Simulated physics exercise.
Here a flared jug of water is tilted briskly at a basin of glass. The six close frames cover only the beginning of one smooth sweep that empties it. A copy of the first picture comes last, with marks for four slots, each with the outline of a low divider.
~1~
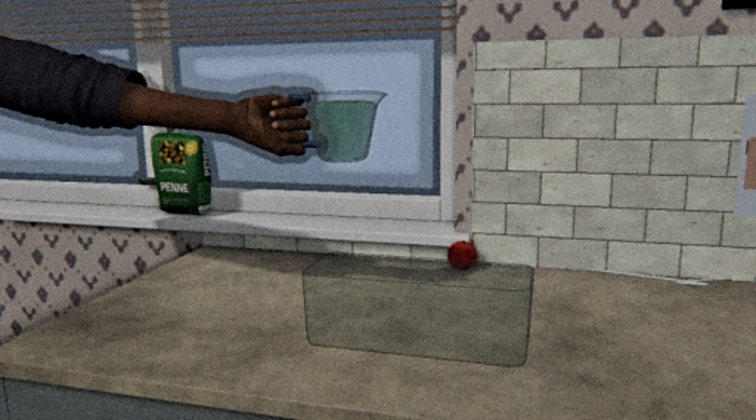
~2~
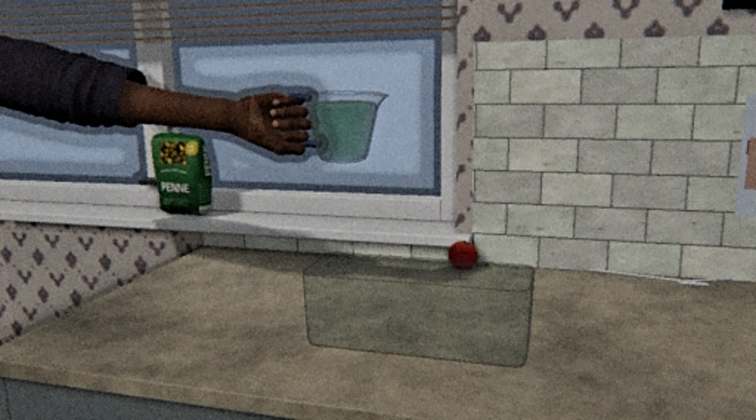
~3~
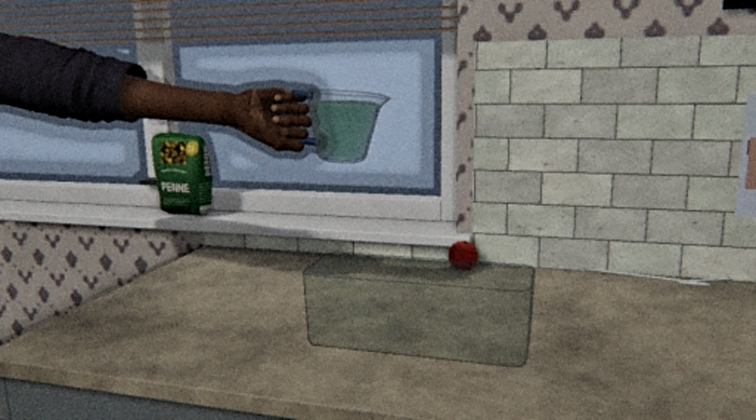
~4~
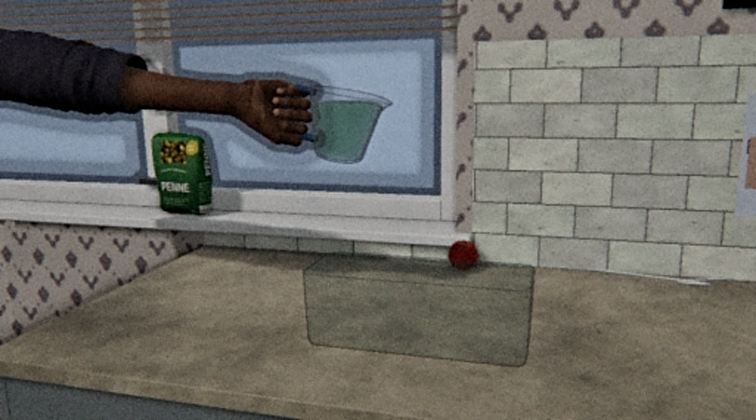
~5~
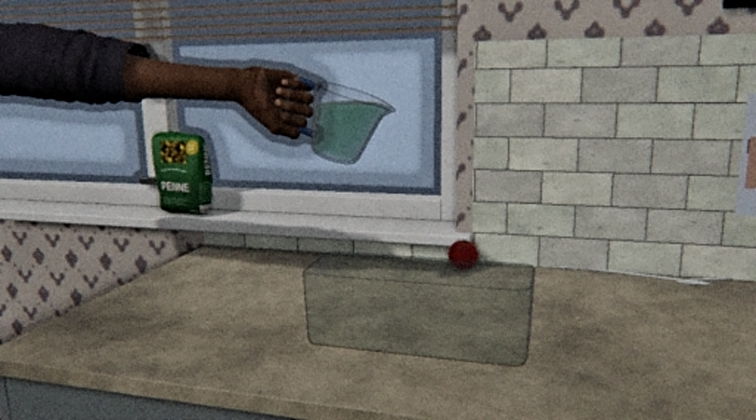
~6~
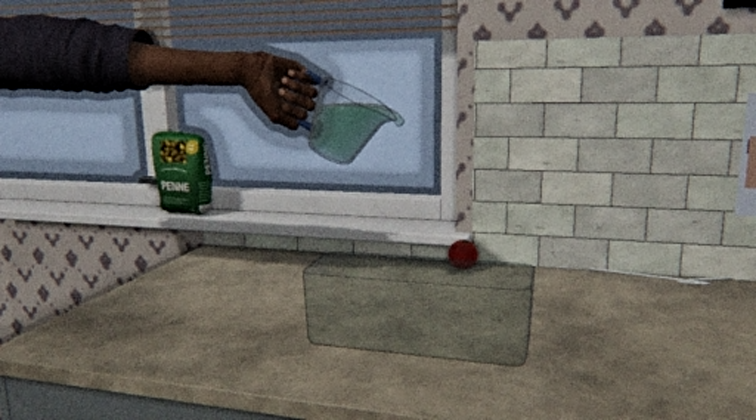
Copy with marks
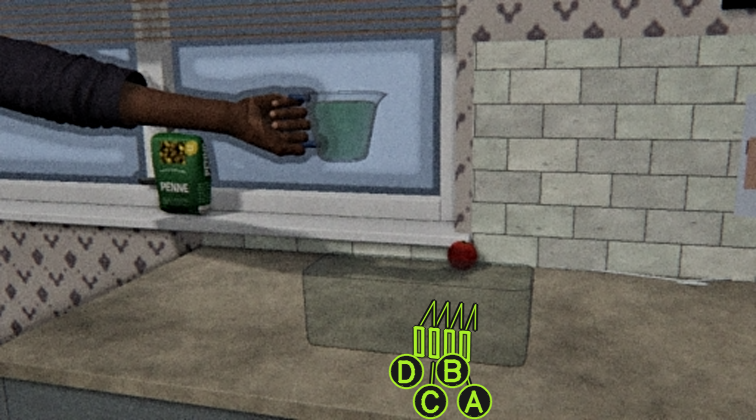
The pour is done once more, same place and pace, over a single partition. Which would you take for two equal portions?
Use place C.
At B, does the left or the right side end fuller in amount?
More ends on the left.
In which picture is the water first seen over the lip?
Picture 6.
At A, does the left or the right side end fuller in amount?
The left one.
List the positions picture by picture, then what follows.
In the first picture, upright, lip at (386, 94); basin from (308, 342) to (526, 366); nothing has left yet.
In the second picture, upright, lip at (387, 95); nothing has left yet.
In the third picture, tipped about 5°, lip at (389, 99); nothing has left yet.
In the fourth picture, tipped about 11°, lip at (392, 103); nothing has left yet.
In the fifth picture, tipped about 19°, lip at (394, 111); nothing has left yet.
In the sixth picture, tipped about 28°, lip at (396, 119); water is over the lip, down to (400, 124).
In lime, A at (463, 365); B at (448, 364); C at (433, 362); D at (418, 360).
Choosing A, about 92 % ends left of the wall and 4 % right of it; 4 % is lost outside.
Choosing B, about 82 % ends left of the wall and 13 % right of it; 5 % is lost outside.
Choosing C, about 50 % ends left of the wall and 47 % right of it; 3 % is lost outside.
Choosing D, about 22 % ends left of the wall and 76 % right of it.
